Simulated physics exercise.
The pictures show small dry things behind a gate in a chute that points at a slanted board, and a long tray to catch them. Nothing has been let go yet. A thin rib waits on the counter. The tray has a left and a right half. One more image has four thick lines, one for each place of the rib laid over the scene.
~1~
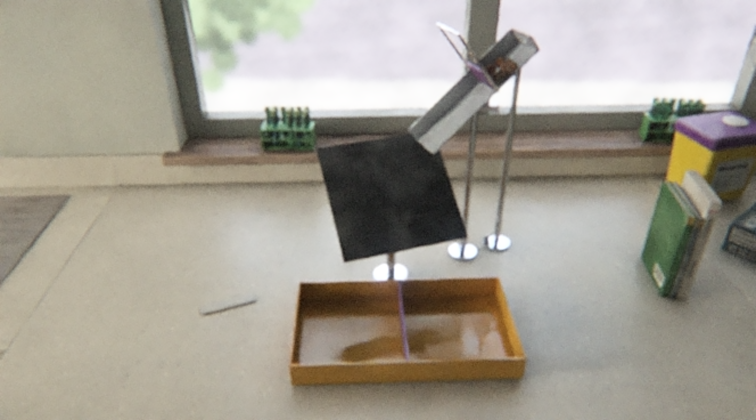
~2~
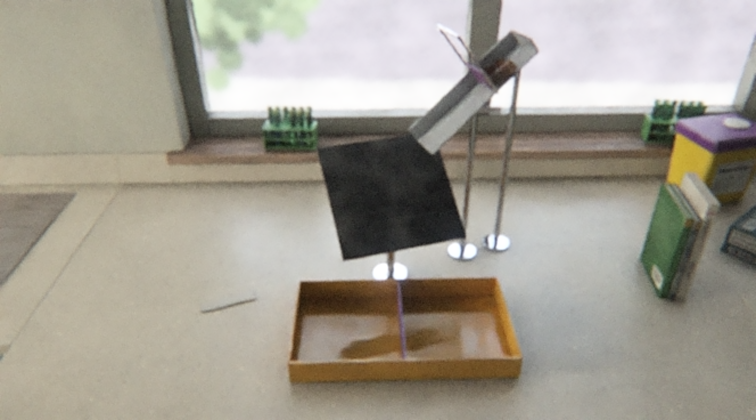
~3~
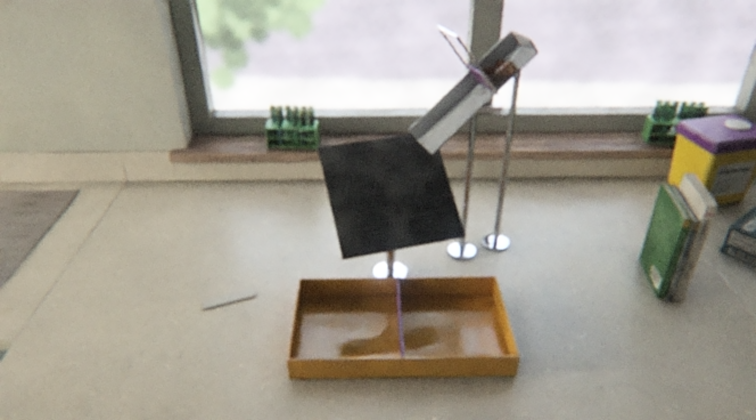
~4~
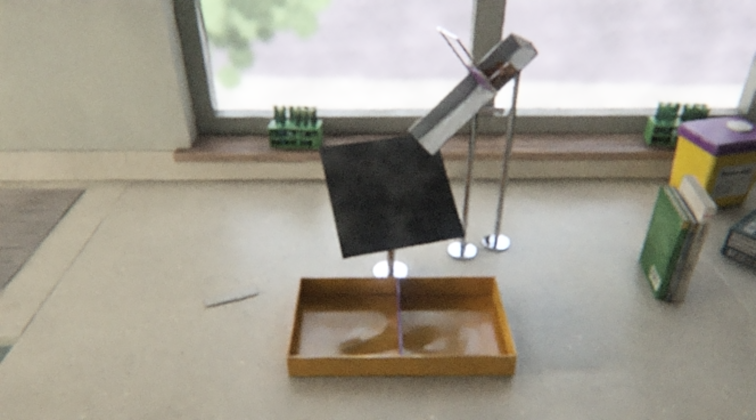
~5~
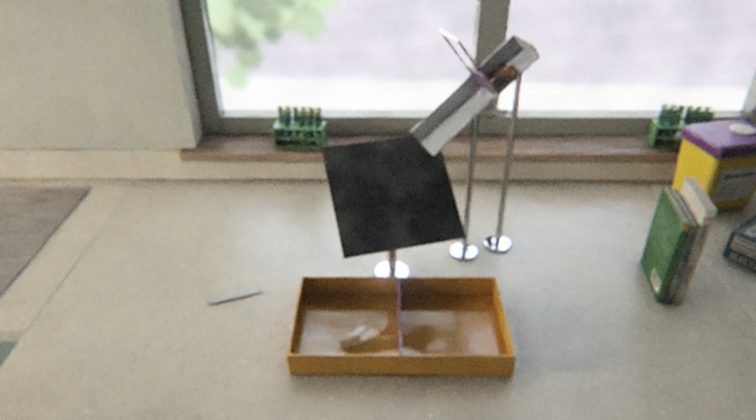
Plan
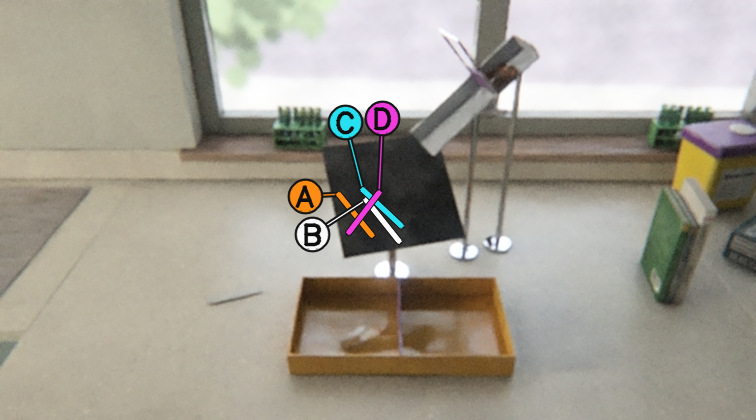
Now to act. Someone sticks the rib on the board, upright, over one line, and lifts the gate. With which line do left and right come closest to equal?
Line A does it best.
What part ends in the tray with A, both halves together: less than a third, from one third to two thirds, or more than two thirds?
Line A gives more than two thirds.
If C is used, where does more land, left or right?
More lands on the right.
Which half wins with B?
Right.
On the marked copy, line A from (338, 194) to (371, 235); line B from (365, 199) to (399, 241); line C from (362, 189) to (401, 225); line D from (379, 192) to (348, 232).
With A, of what is caught, about half in the left half, about half in the right.
With B, of what is caught, a small part in the left half, nearly all in the right.
With C, of what is caught, a stray few in the left half, nearly all in the right.
With D, of what is caught, most in the left half, about a quarter in the right.
